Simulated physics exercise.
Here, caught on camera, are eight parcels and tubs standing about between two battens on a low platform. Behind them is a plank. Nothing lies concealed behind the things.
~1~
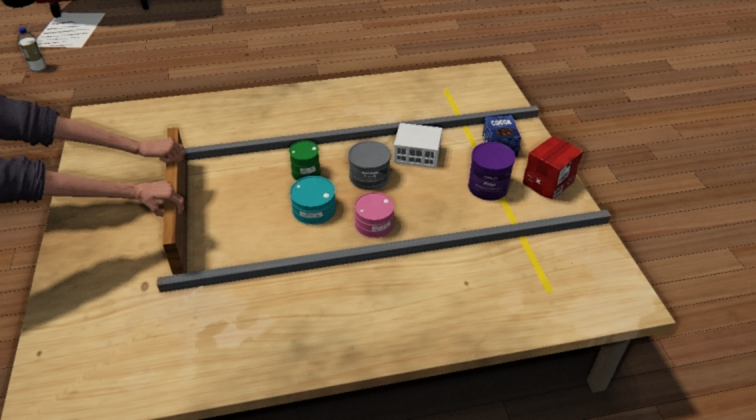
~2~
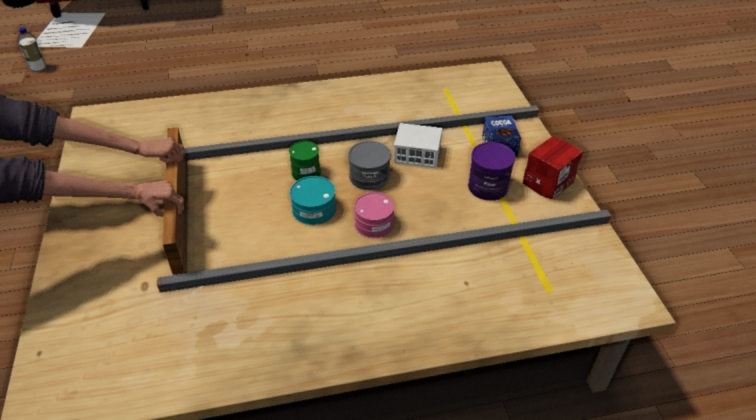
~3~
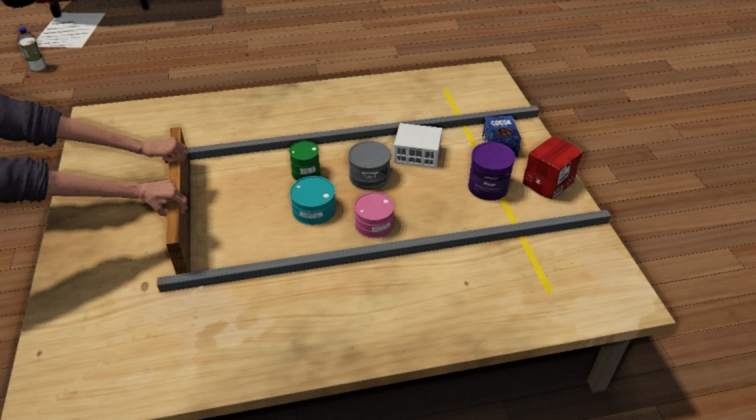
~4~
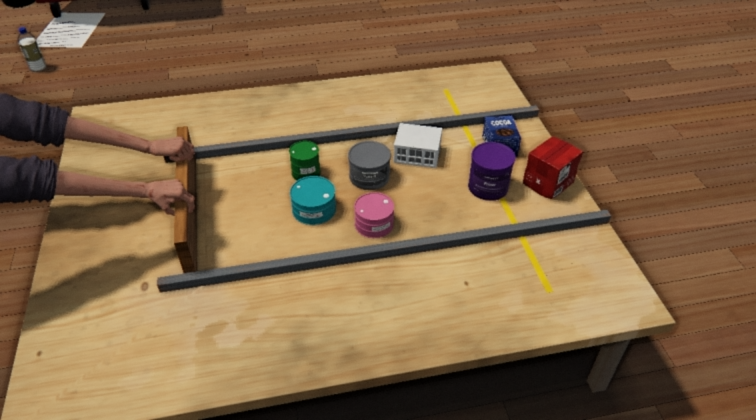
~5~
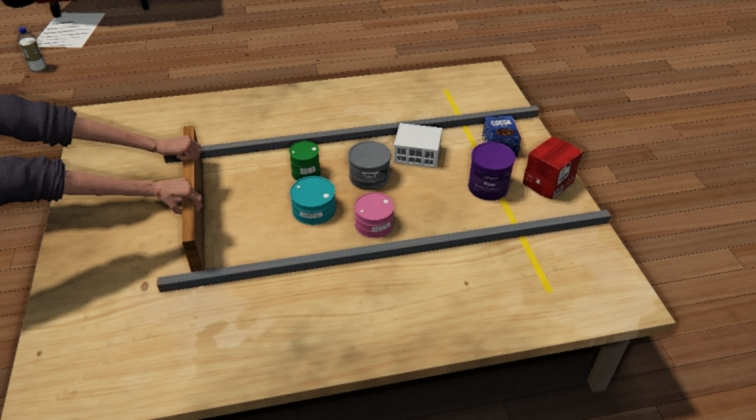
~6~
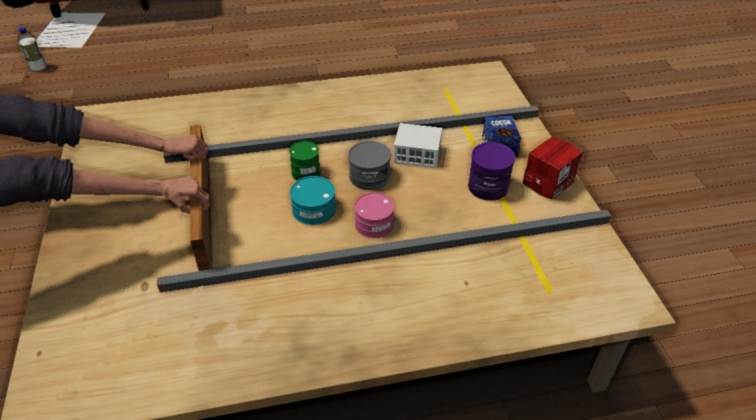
On a wooden table, two hands slowly pushing a wooden plank a short way right between rails, tubs and boxes standing still.
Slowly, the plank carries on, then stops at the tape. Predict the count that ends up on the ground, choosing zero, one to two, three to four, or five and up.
The tally of falls will come to a mere one or two.
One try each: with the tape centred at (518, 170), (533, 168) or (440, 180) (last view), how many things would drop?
First 3, then 5, then 0.
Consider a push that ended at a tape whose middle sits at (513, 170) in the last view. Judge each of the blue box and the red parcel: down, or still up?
The blue box is gone and the red parcel is gone.
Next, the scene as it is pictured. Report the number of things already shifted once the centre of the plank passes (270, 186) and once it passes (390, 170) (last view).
Moved so far: 0, then 5.
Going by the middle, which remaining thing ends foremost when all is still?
The blue box finishes nearest.
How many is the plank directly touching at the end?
Number in contact with it: 3.
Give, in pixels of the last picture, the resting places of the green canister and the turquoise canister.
One is at about (492, 138), the other at about (517, 176).
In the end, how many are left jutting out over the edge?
The figure is 1.
A little later, none off yet; red parcel at rest near (552, 168); blue box at rest near (501, 137); purple pail at rest near (491, 172).
When it is over, the number that fall off is one or two; down, red parcel.
